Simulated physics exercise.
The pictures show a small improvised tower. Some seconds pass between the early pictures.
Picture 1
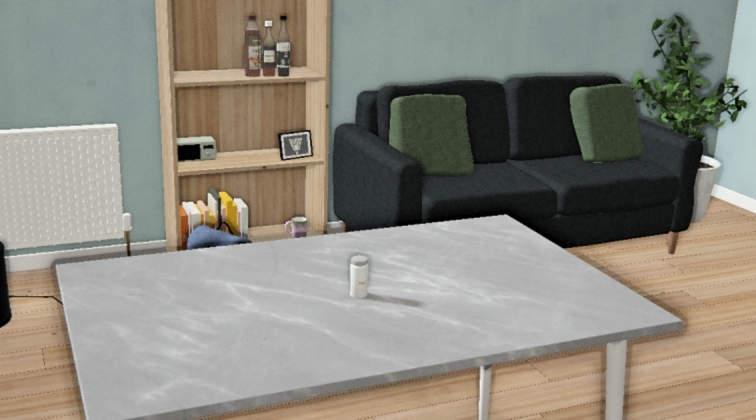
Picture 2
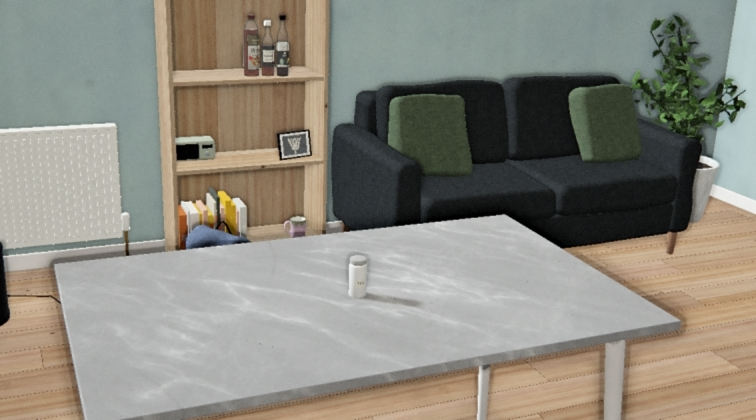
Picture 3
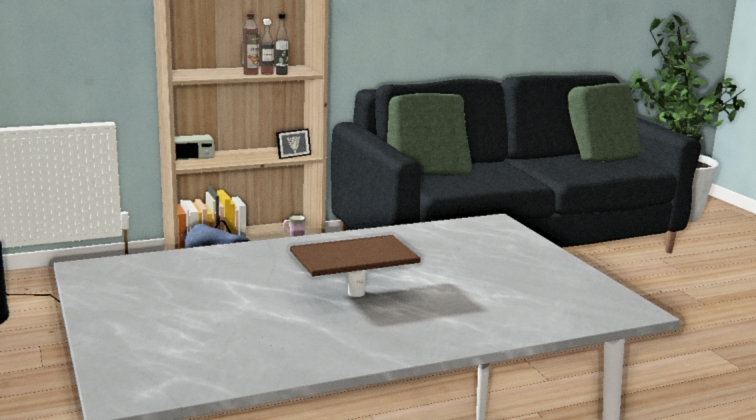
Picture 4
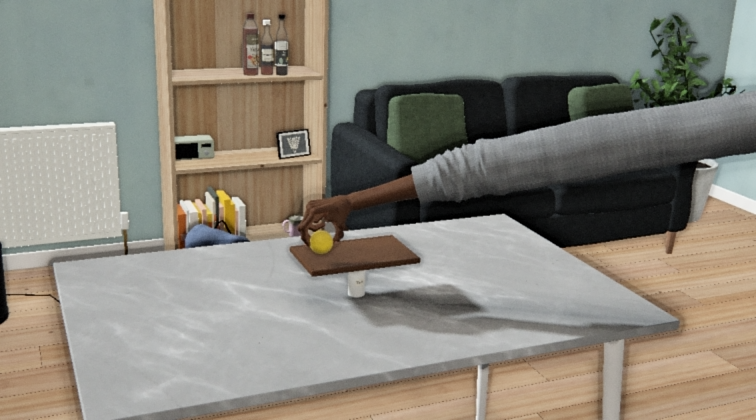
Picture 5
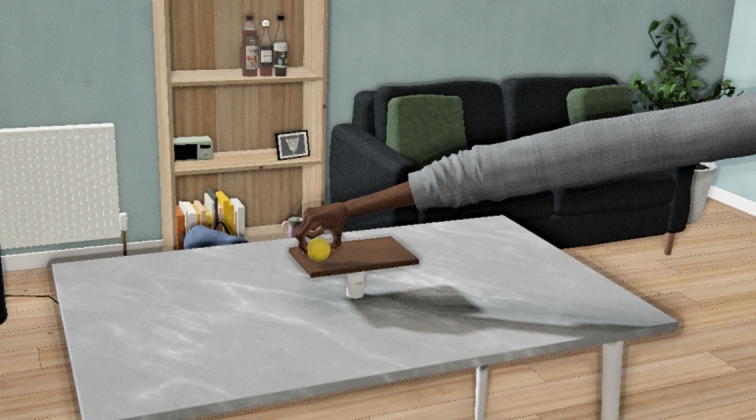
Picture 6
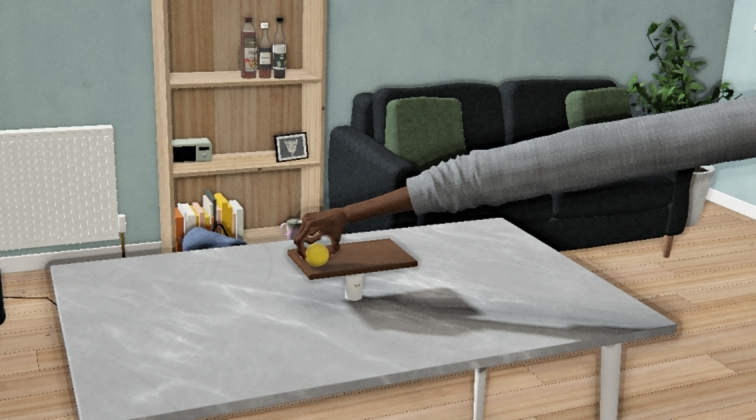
A hand lowers a yellow lemon onto a brown board balanced on a white shaker.
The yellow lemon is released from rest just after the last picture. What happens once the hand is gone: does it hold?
Outcome: The stack gives way.
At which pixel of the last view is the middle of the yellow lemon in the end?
Near (298, 304).
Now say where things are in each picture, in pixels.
In the first frame, the last thing is not in view yet; white shaker (359, 277).
In the second frame, the last thing is not in view yet; white shaker (358, 277).
In the third frame, the last thing is not in view yet; white shaker (357, 276).
The fourth frame shows on its way; yellow lemon (321, 242); white shaker (357, 276).
The fifth frame shows on its way; yellow lemon (319, 249); white shaker (356, 277).
The sixth frame shows in place under the hand; yellow lemon (317, 255); white shaker (354, 279).
Then, 0.40 s on from there, yellow lemon now fallen; brown lid turned 30° from how it was put.
Then, 0.50 s on from there, brown lid turned 45° from how it was put.
Then, 0.60 s on from there, brown lid turned 49° from how it was put.
In the end, fallen, yellow lemon; toppled in the stack, brown lid; white shaker unmoved. At the end, from the last picture's camera, yellow lemon near (298, 304). The stack loses its balance.
